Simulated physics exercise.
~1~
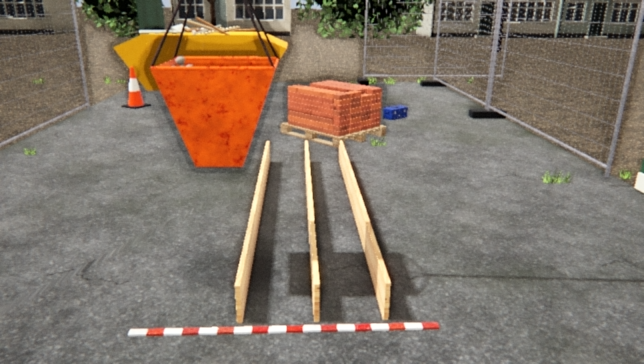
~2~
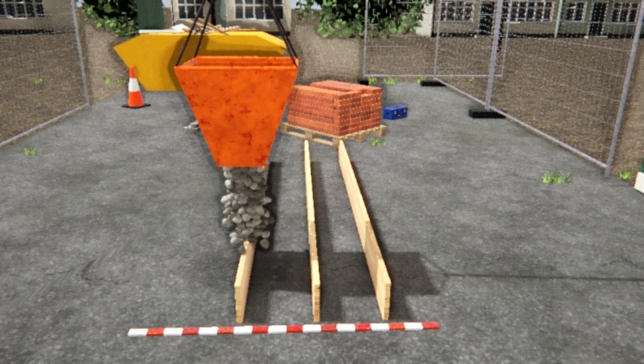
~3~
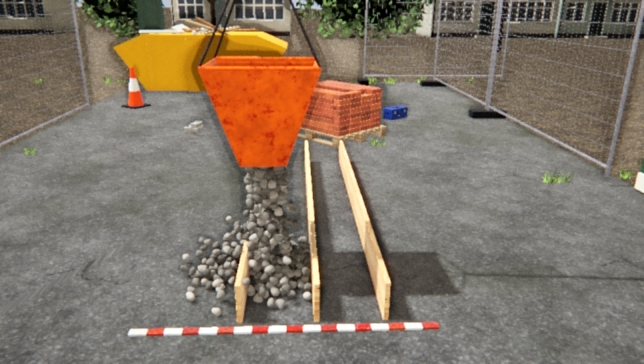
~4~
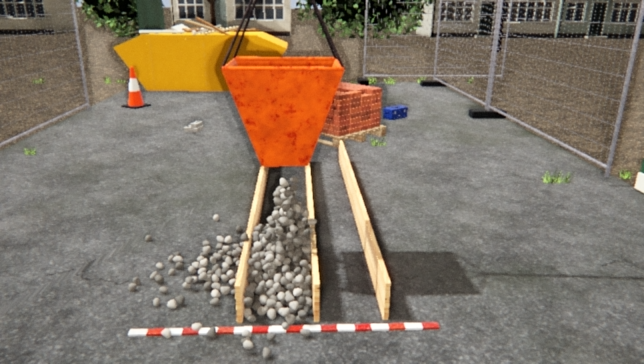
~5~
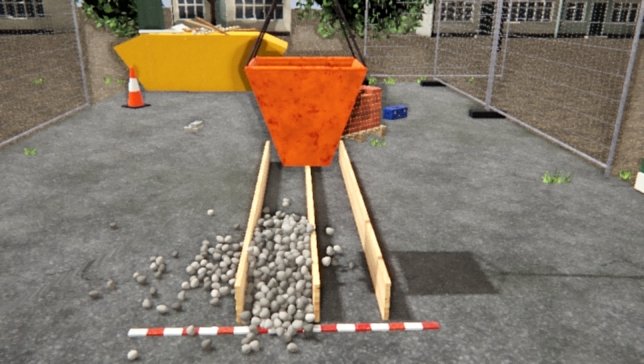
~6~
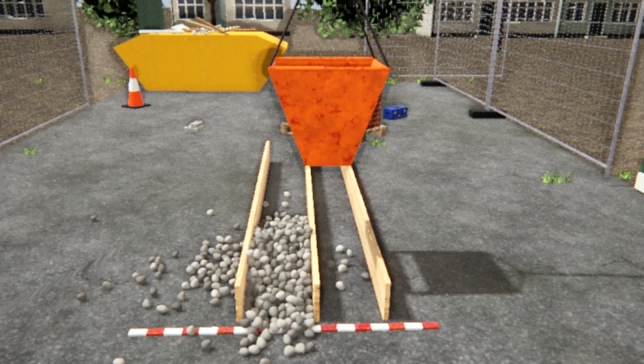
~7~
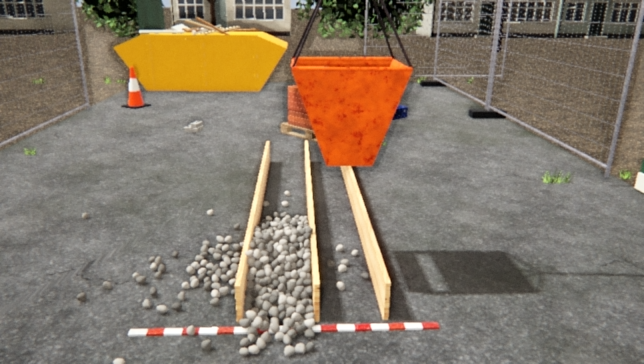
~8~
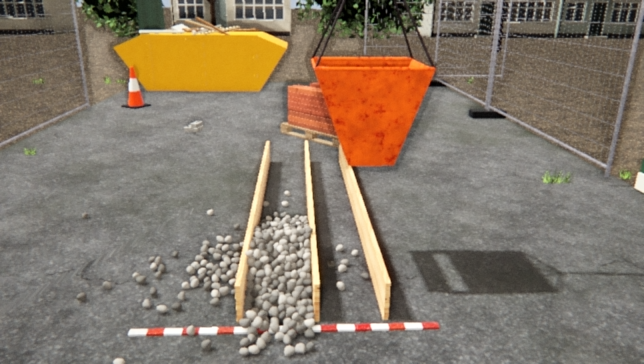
In a fenced yard, an orange skip hanging from a crane moved steadily right over three wooden planks, dropping grey stones that heaped mostly in the left bay, with some scattered left of it and a few in the right, while the emptied skip carried on.
